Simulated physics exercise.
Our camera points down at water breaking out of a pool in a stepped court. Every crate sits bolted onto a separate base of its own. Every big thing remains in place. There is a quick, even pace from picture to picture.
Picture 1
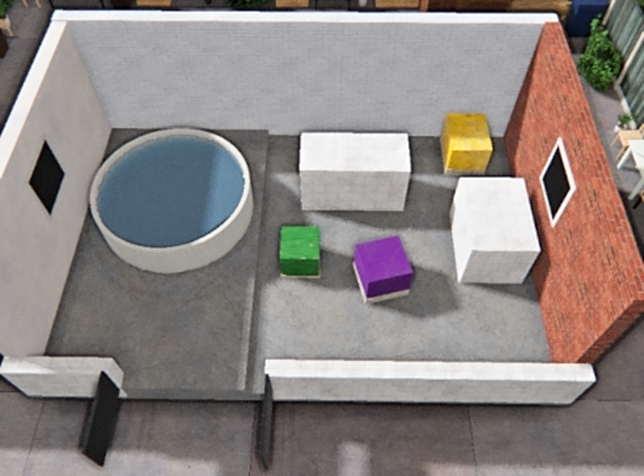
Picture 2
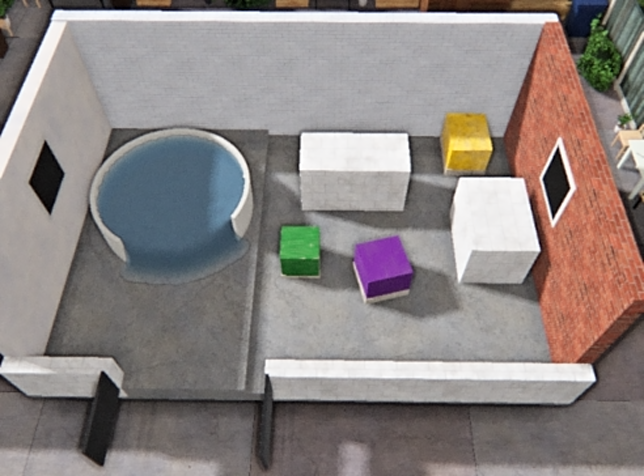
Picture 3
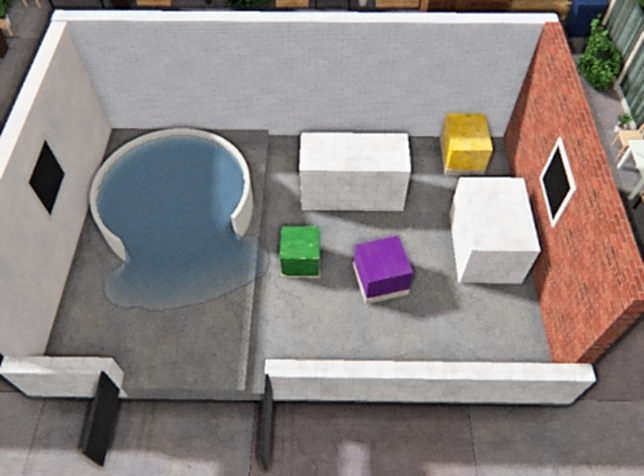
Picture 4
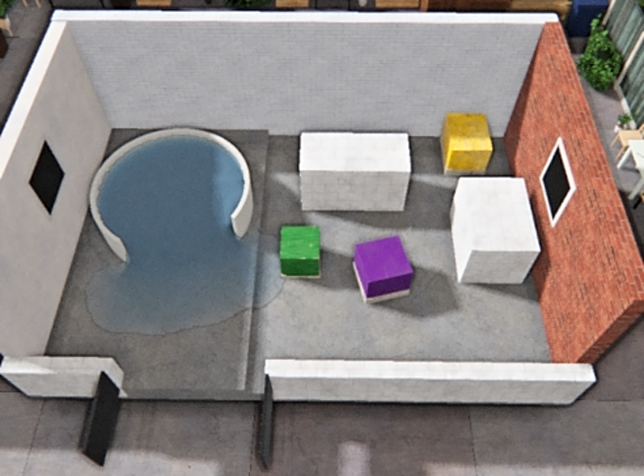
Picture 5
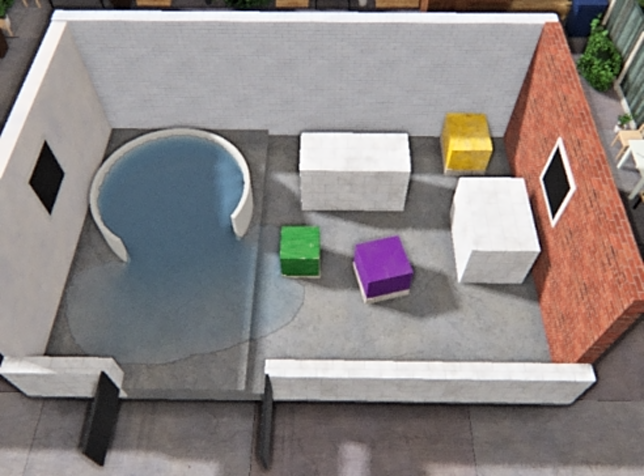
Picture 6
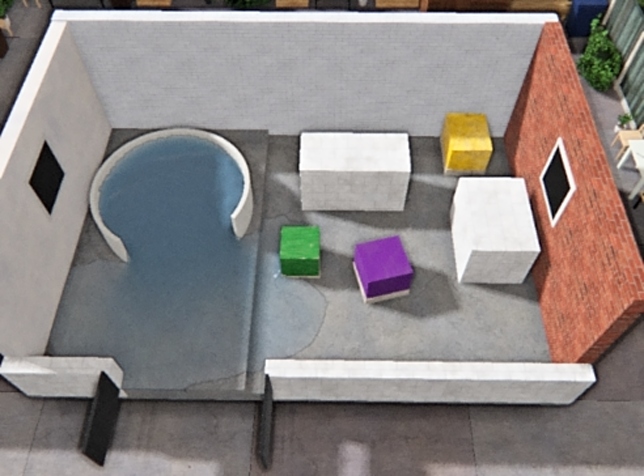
The footage shows a round pool of still water in a walled court with green, purple, yellow and white blocks; its near side opens, and water pours out and spreads quickly across the grey floor toward the viewer and rightward.
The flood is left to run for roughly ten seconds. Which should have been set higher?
The purple crate is going to stay clear of the water; the yellow crate is going to stay clear of the water; the green crate is going to be reached by the water.
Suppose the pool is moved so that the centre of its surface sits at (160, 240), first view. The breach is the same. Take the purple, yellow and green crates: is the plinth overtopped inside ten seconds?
The purple stays clear, the yellow stays clear and the green stays clear.
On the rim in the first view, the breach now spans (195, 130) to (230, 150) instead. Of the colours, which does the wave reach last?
My pick is the green-painted one.
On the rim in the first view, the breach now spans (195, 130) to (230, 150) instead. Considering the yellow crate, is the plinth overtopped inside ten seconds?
I'd say yellow is hit by the flood.
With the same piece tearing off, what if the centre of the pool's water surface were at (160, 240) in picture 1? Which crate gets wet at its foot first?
It is the purple crate.
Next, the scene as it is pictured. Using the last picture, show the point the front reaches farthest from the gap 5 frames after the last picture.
Approximate pixel: (408, 380).
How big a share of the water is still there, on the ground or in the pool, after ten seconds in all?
It comes to roughly 46 per cent.
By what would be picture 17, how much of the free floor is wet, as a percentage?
That works out at 40 %.
A moment on, water covers 35 % of the floor; the purple crate water round its plinth, the yellow crate not reached, the green crate water round its plinth.
Next, water covers 40 % of the floor; the purple crate water round its plinth, the yellow crate not reached, the green crate water round its plinth.
Then, water covers 50 % of the floor; the purple crate water round its plinth, the yellow crate not reached, the green crate water round its plinth.
Later, water covers 70 % of the floor; the purple crate water round its plinth, the yellow crate water round its plinth, the green crate water round its plinth.
In the end, water covers 95 % of the floor; the purple crate stayed above the water, the yellow crate stayed above the water, the green crate was topped.
